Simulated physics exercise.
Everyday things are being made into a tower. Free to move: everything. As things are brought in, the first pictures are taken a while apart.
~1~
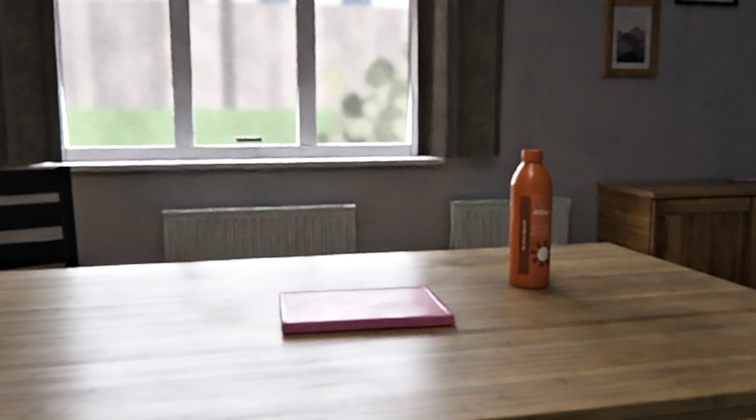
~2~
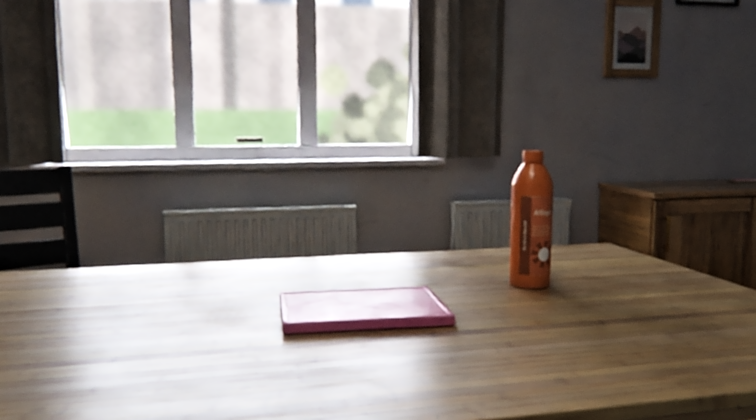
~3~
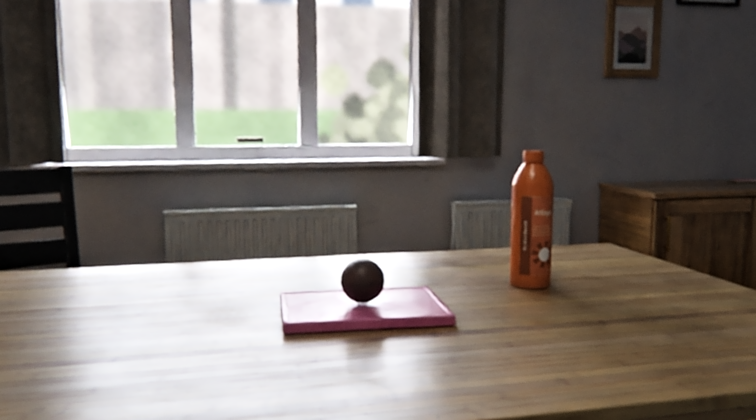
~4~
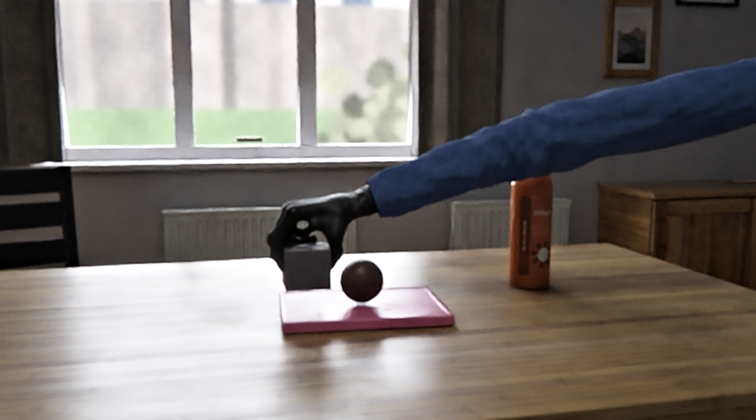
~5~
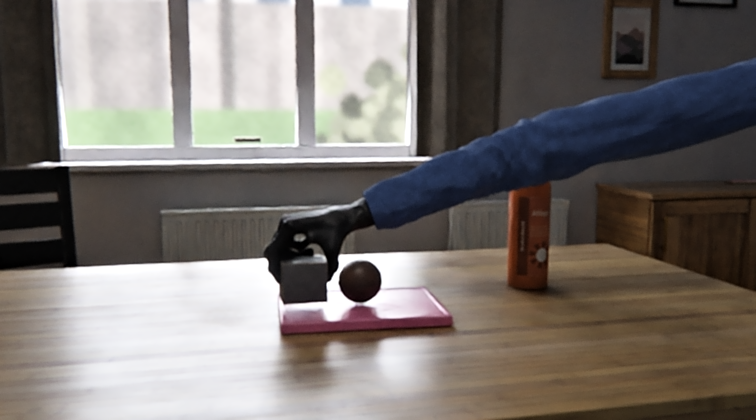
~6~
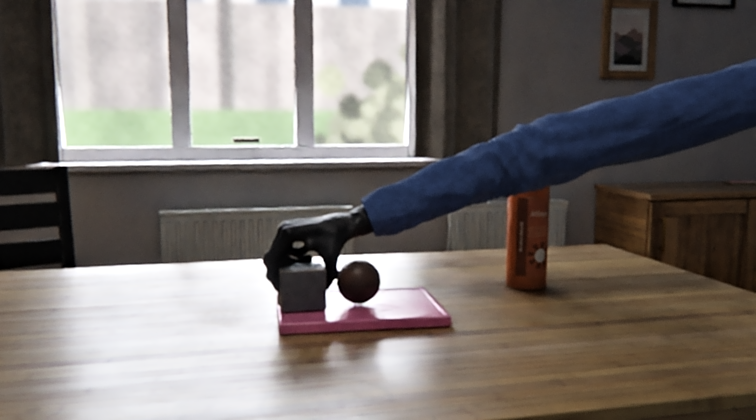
A black-gloved hand in a blue sleeve reaches in from the right and lowers a grey block onto the left side of a pink tray, still gripping it, after a dark brown ball appears on the tray. The tray lies mid-table, with an orange bottle standing to its right. The wooden table is seen from slightly above, facing a bright window, as the view shifts very slightly.
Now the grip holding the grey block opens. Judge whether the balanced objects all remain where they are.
The objects all remain in place.
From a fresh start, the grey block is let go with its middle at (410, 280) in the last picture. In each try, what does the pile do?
Well, it is fine after that.
Then, 0.90 s past the last view, nothing moves.
Then, 2.10 s past the last view, grey block resting near (302, 287).
Finally, all 4 still in place. Final places as the last picture's camera would see them, grey block near (302, 287). The pile stays up.
